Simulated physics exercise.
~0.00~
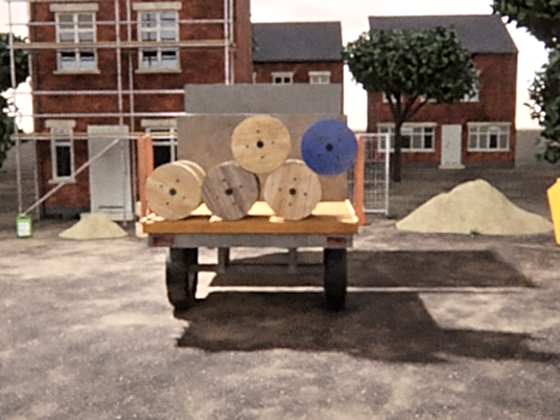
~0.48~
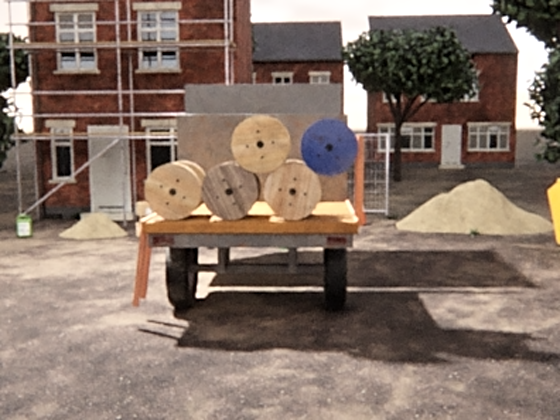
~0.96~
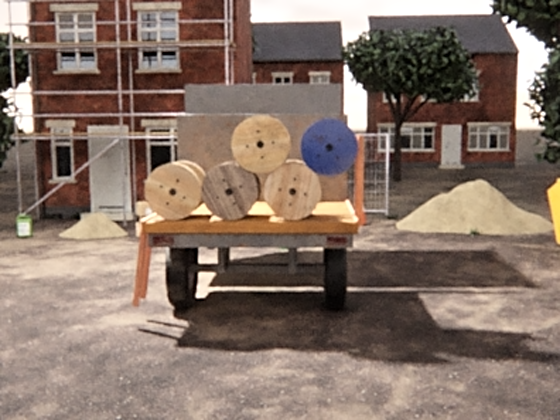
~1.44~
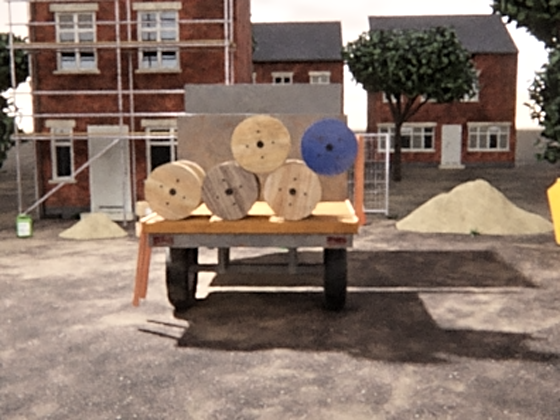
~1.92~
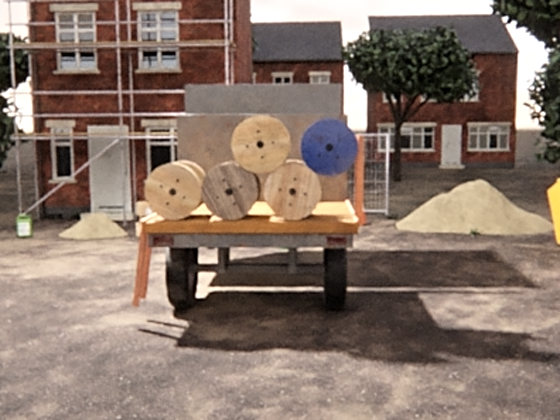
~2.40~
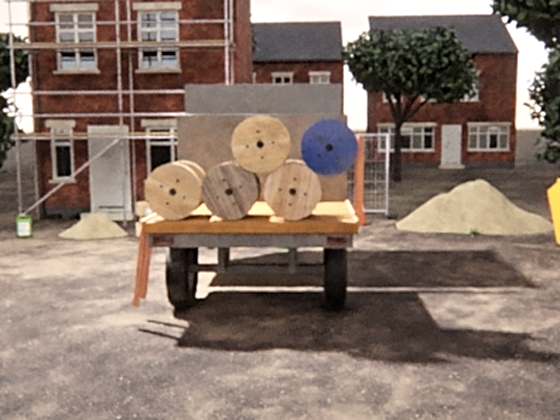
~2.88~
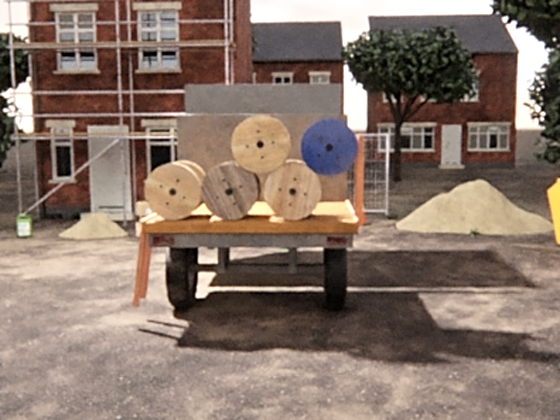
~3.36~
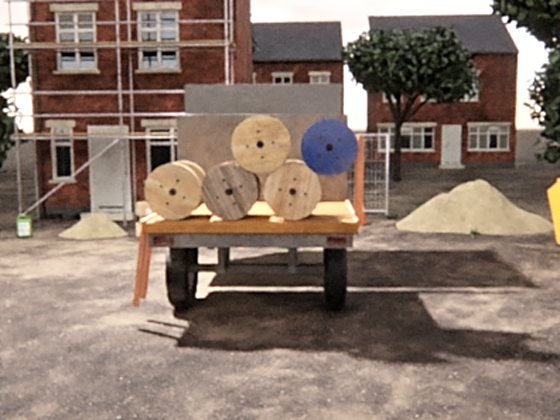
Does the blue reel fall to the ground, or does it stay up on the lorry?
The blue reel stays up on the lorry, still resting at the upper right of the stack.
